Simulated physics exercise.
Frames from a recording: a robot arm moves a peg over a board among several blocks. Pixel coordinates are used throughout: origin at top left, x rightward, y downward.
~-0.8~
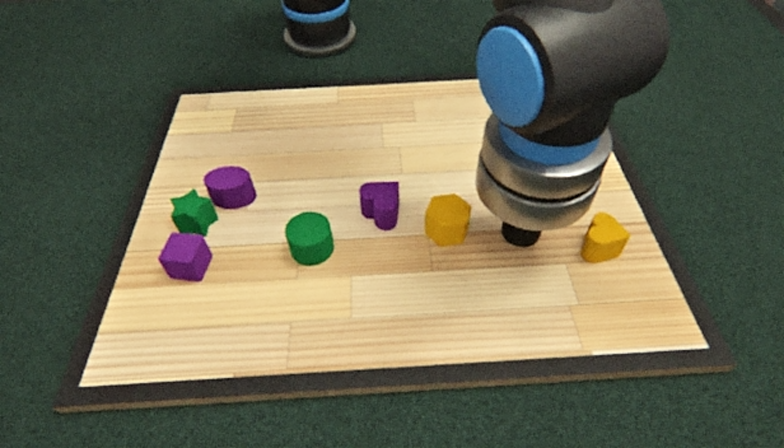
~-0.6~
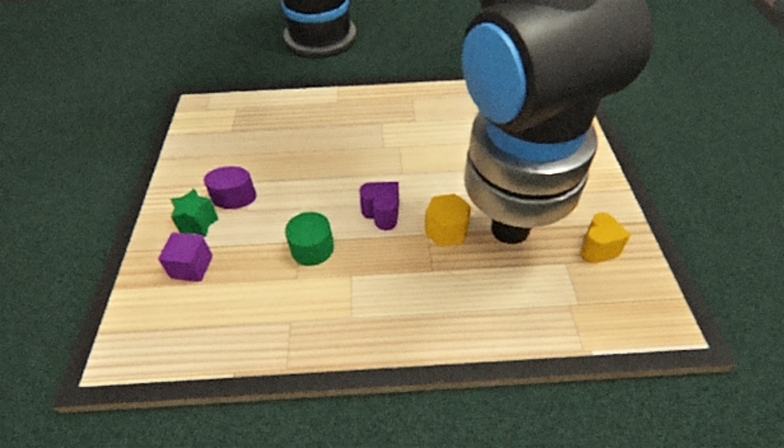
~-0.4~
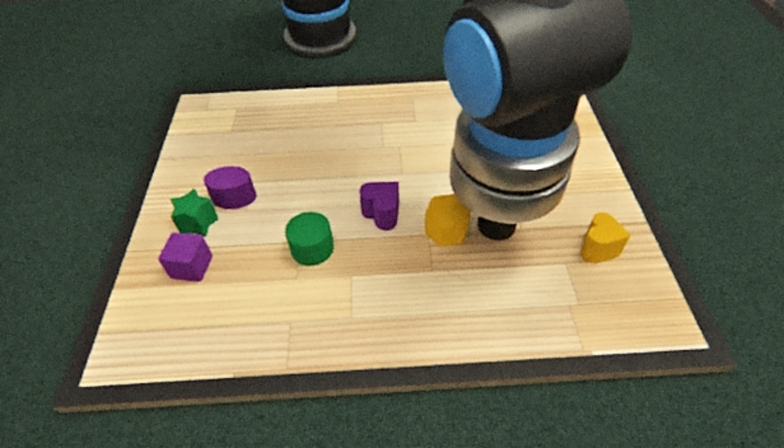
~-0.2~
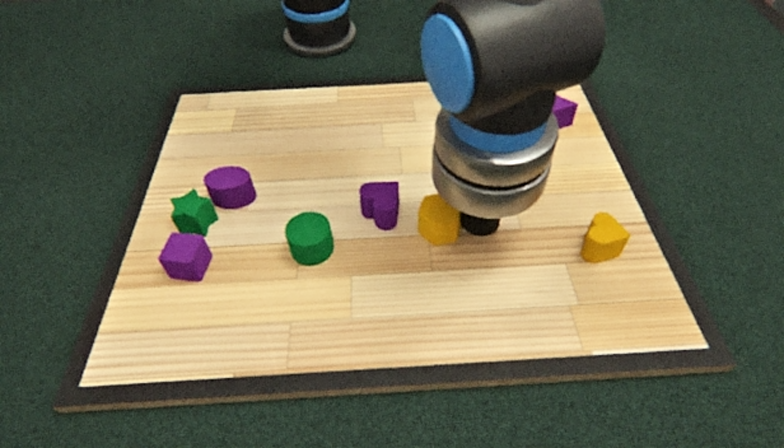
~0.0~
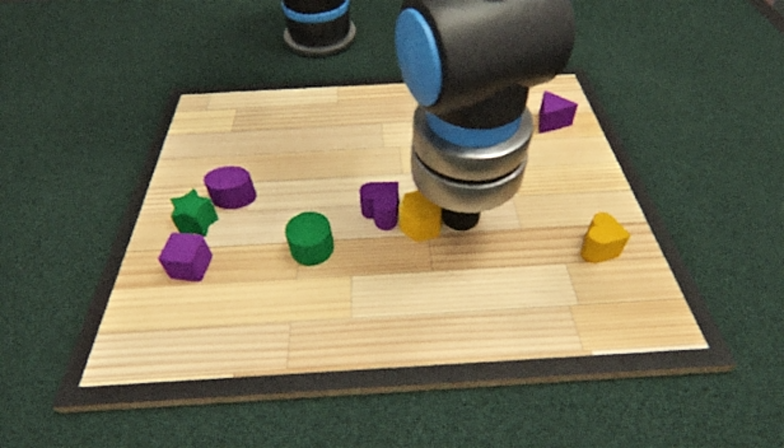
A robot arm moved its black peg left across a wooden board of purple, green and yellow blocks, reached the yellow six-sided block, and pushed it left up close to the purple heart.
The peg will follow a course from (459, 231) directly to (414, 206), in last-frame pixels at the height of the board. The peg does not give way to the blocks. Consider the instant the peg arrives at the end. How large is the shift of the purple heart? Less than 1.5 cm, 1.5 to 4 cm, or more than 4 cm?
Travel: Beyond 4 cm.
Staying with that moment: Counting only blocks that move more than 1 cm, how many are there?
Two blocks.
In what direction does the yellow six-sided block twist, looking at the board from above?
Prediction: Counterclockwise.
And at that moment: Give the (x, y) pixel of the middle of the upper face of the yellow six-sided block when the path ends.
Close to (375, 188).
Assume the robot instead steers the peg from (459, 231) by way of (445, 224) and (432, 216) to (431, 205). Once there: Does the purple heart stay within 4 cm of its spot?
Yes, it checks out.
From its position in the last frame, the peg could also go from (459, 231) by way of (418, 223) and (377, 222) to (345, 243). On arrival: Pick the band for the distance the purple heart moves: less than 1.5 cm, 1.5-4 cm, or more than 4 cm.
Displaced more than 4 cm.
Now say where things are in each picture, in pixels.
Tip of the peg at (520, 233), middles of tops, purple heart at (381, 193), yellow six-sided block at (449, 209), in the first frame.
Peg at (510, 231), nothing pushed, in the second frame.
Peg at (496, 227), nothing pushed, in the third frame.
Peg at (480, 223), yellow six-sided block at (441, 208), in the fourth frame.
Peg at (461, 218), purple heart at (381, 193), yellow six-sided block at (422, 204), in the fifth frame.
The first path, step by step. Halfway along, peg at (436, 205); purple heart at (360, 191); yellow six-sided block at (397, 196), turned 15° anticlockwise.
At the end, peg at (414, 193); purple heart at (338, 189), turned 15° anticlockwise; yellow six-sided block at (375, 188), turned 25° anticlockwise.
